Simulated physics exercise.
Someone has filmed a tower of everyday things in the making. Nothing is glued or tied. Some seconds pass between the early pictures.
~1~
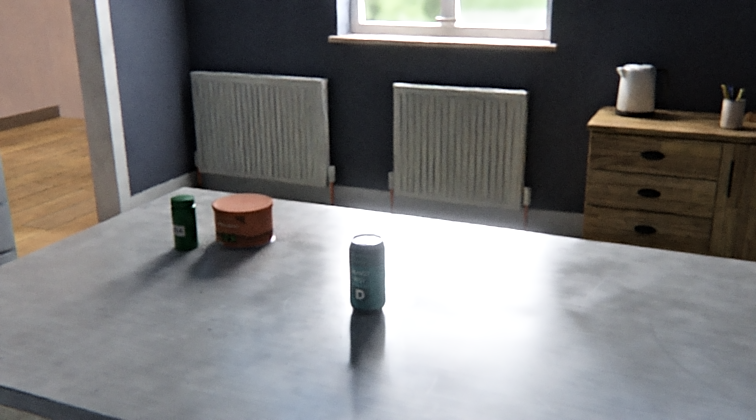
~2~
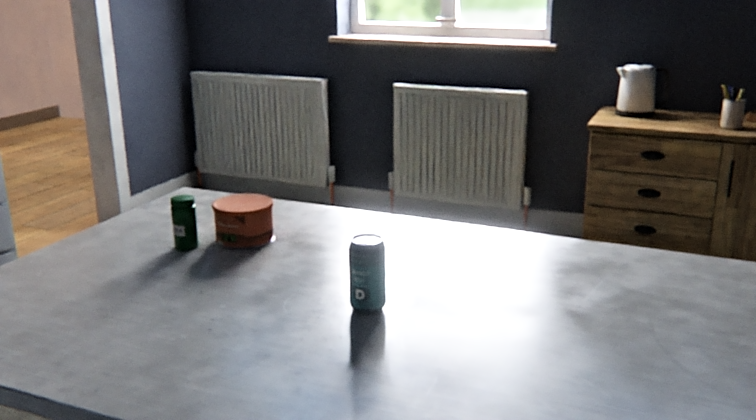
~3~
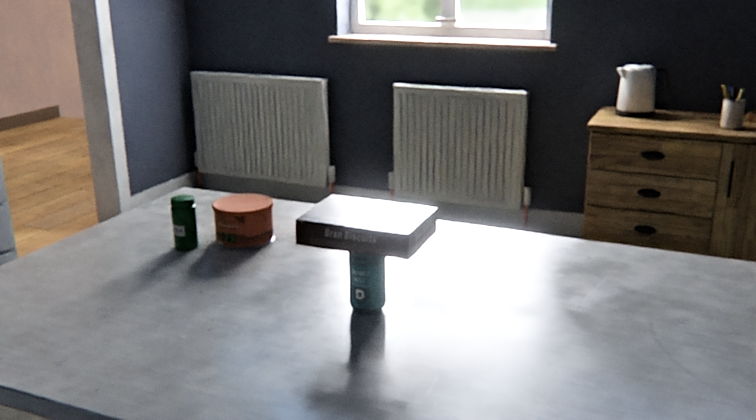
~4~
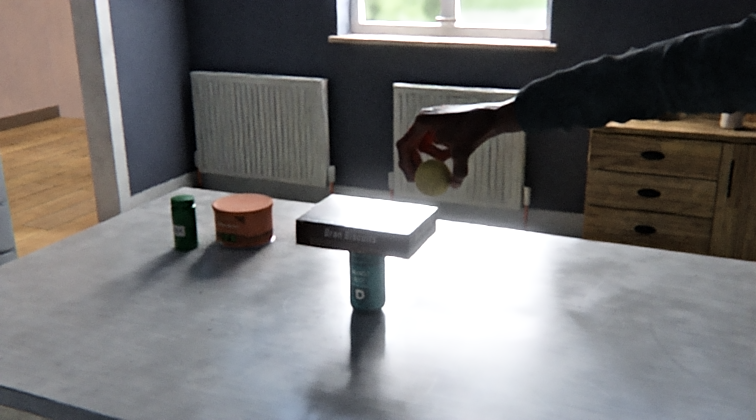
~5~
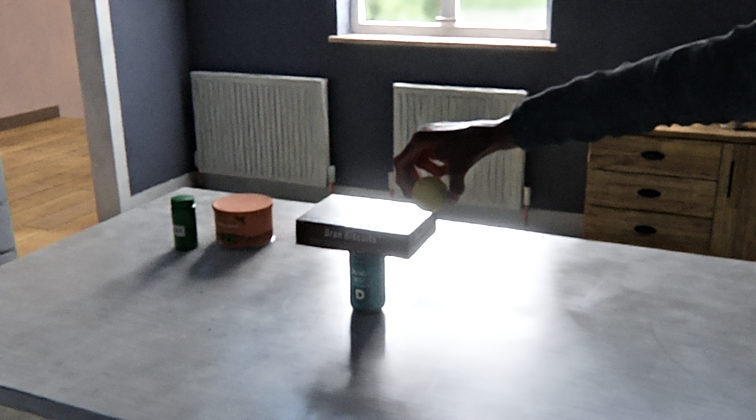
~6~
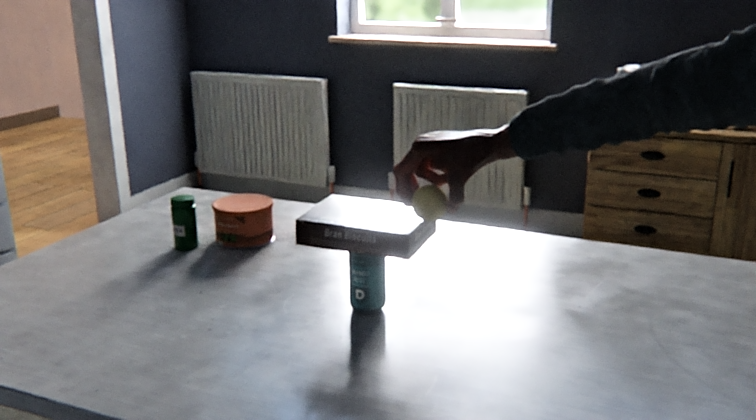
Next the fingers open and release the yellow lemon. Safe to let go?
The pile gives way.
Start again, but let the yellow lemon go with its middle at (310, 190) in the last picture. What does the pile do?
Then it comes apart.
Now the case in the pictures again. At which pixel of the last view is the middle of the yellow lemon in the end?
Around (492, 318).
Then, 0.30 s on from there, yellow lemon now fallen; brown packet turned 18° from how it was put.
Then, 0.50 s on from there, brown packet shifted a little.
Then, 1.00 s on from there, brown packet now fallen.
In the end, fallen, brown packet and yellow lemon; the other 3 unmoved. At the end, from the last picture's camera, yellow lemon near (492, 318). The pile loses its balance.
